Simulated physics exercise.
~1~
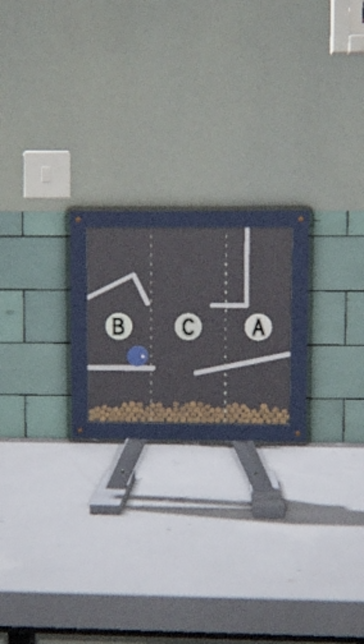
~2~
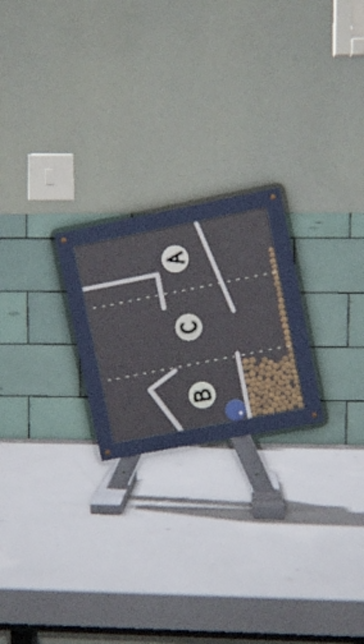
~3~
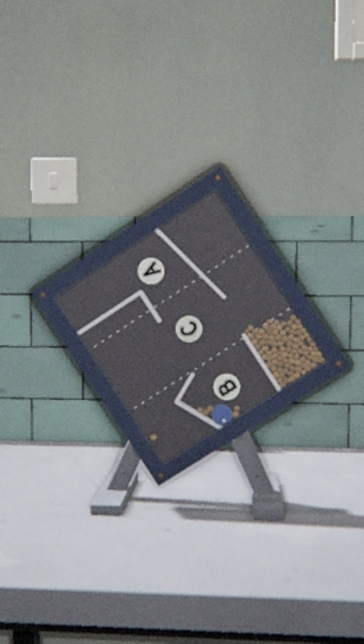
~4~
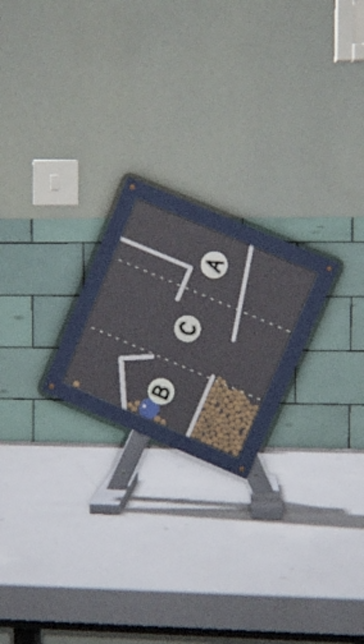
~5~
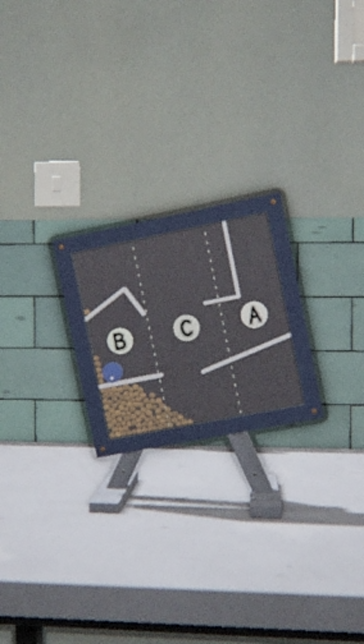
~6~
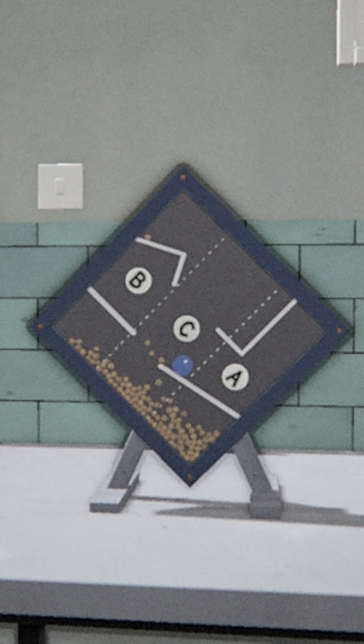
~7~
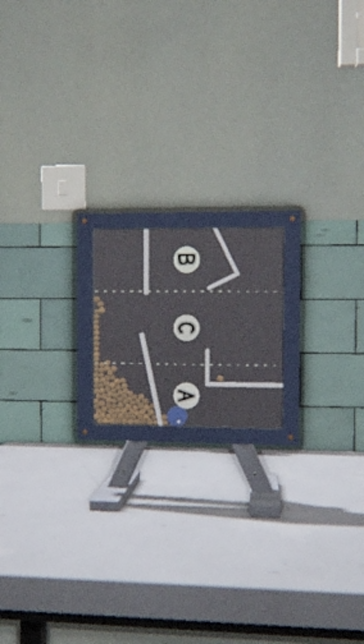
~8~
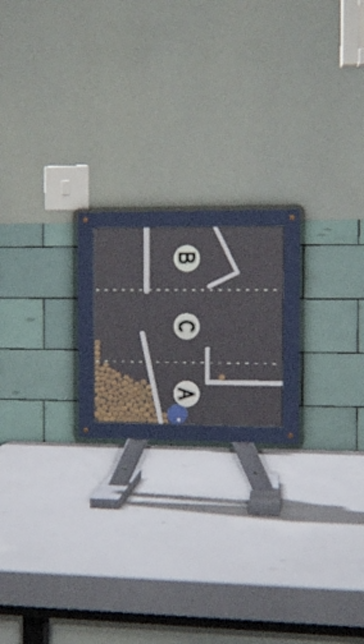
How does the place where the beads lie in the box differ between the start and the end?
At the start the beads lie in a low layer along the whole bottom of the box. At the end they are heaped in its lower left corner, so their middle is further left and a little higher.
